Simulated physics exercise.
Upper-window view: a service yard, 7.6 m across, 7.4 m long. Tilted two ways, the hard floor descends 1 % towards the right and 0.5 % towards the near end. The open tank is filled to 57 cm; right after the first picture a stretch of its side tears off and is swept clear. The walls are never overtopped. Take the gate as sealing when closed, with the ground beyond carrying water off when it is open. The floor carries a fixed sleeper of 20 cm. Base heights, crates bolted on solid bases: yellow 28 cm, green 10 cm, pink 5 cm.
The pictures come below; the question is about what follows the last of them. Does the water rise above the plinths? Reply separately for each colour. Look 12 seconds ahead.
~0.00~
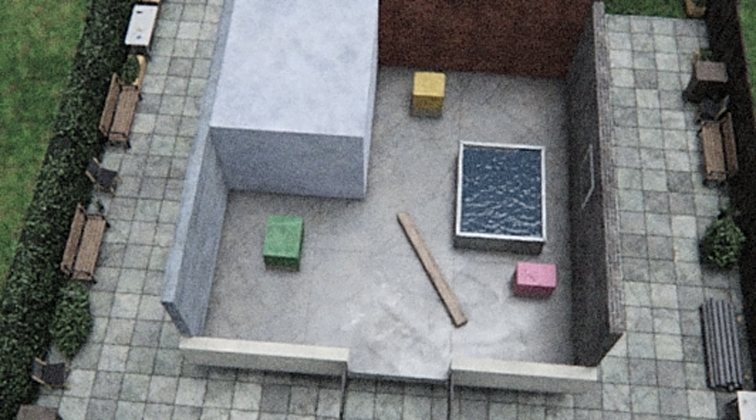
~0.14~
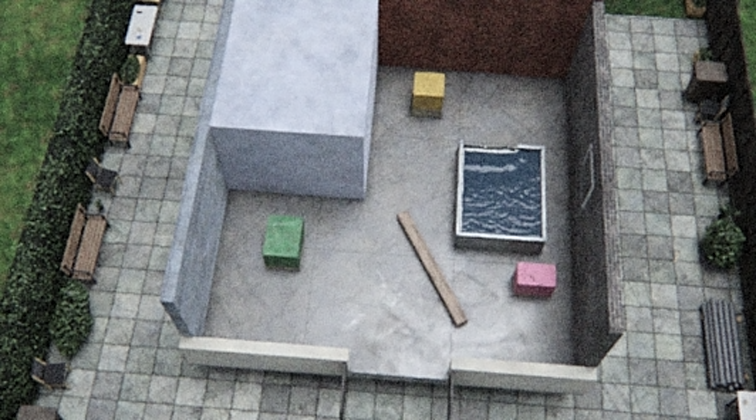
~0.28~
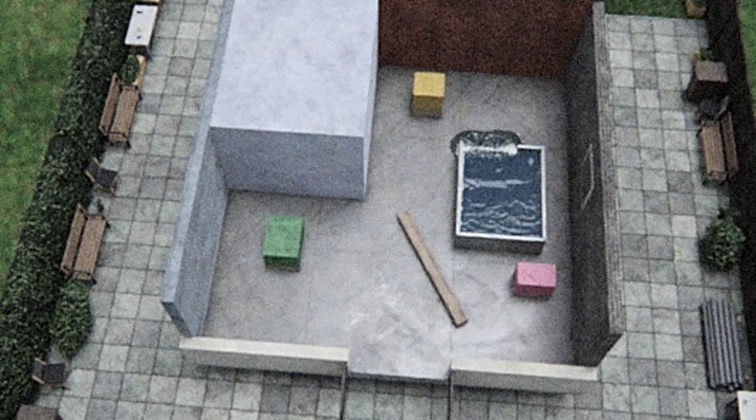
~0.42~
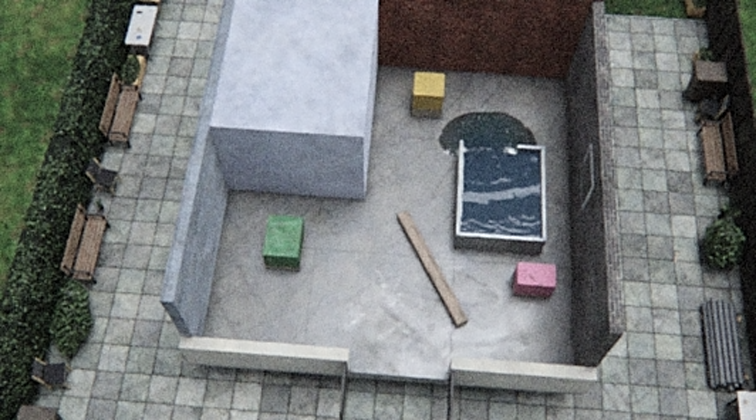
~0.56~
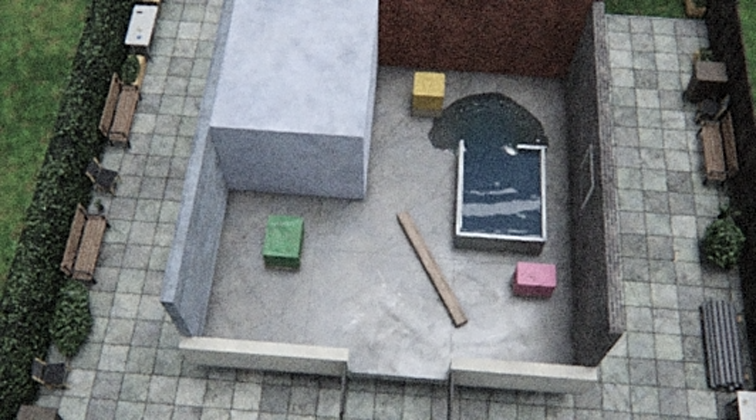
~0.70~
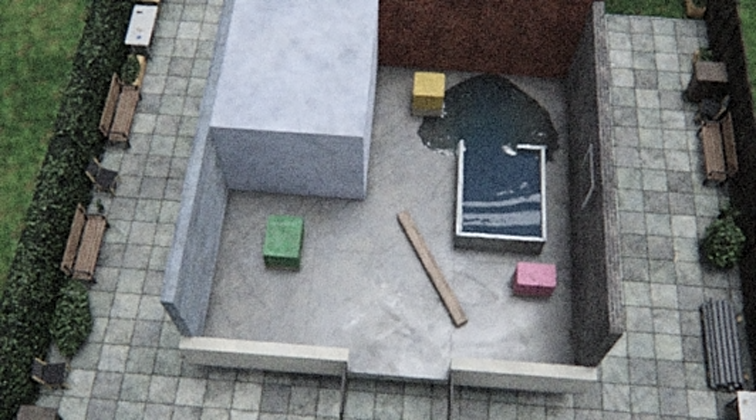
The yellow crate stays dry; the green crate stays dry; the pink crate gets wet.
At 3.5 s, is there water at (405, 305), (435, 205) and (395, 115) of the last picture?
Going through the three points: Not yet touched, then not yet touched, then awash.
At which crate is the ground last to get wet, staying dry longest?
That would be the green one.
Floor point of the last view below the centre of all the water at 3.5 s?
Near (486, 142).
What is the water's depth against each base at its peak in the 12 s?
Topping out, yellow sees 18, green sees 1 and pink sees 9, all in cm.
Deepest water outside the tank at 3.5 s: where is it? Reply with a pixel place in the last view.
Around (565, 79).
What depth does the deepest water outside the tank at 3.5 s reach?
28 cm or so.
After 1.4 s water covers 20 % of the floor and is deepest (32 cm) near (453, 71); yellow plinth reached, green plinth not reached, pink plinth not reached.
After 2.2 s water covers 25 % of the floor and is deepest (34 cm) near (557, 78); yellow plinth reached, green plinth not reached, pink plinth not reached.
After 3.5 s water covers 30 % of the floor and is deepest (28 cm) near (565, 79); yellow plinth reached, green plinth not reached, pink plinth not reached.
After 7.0 s water covers 70 % of the floor and is deepest (16 cm) near (573, 369); yellow plinth reached, green plinth not reached, pink plinth reached.
After 12.0 s water covers 80 % of the floor and is deepest (16 cm) near (574, 378); highest at the yellow plinth 18 cm, highest at the green plinth 1 cm, highest at the pink plinth 9 cm.
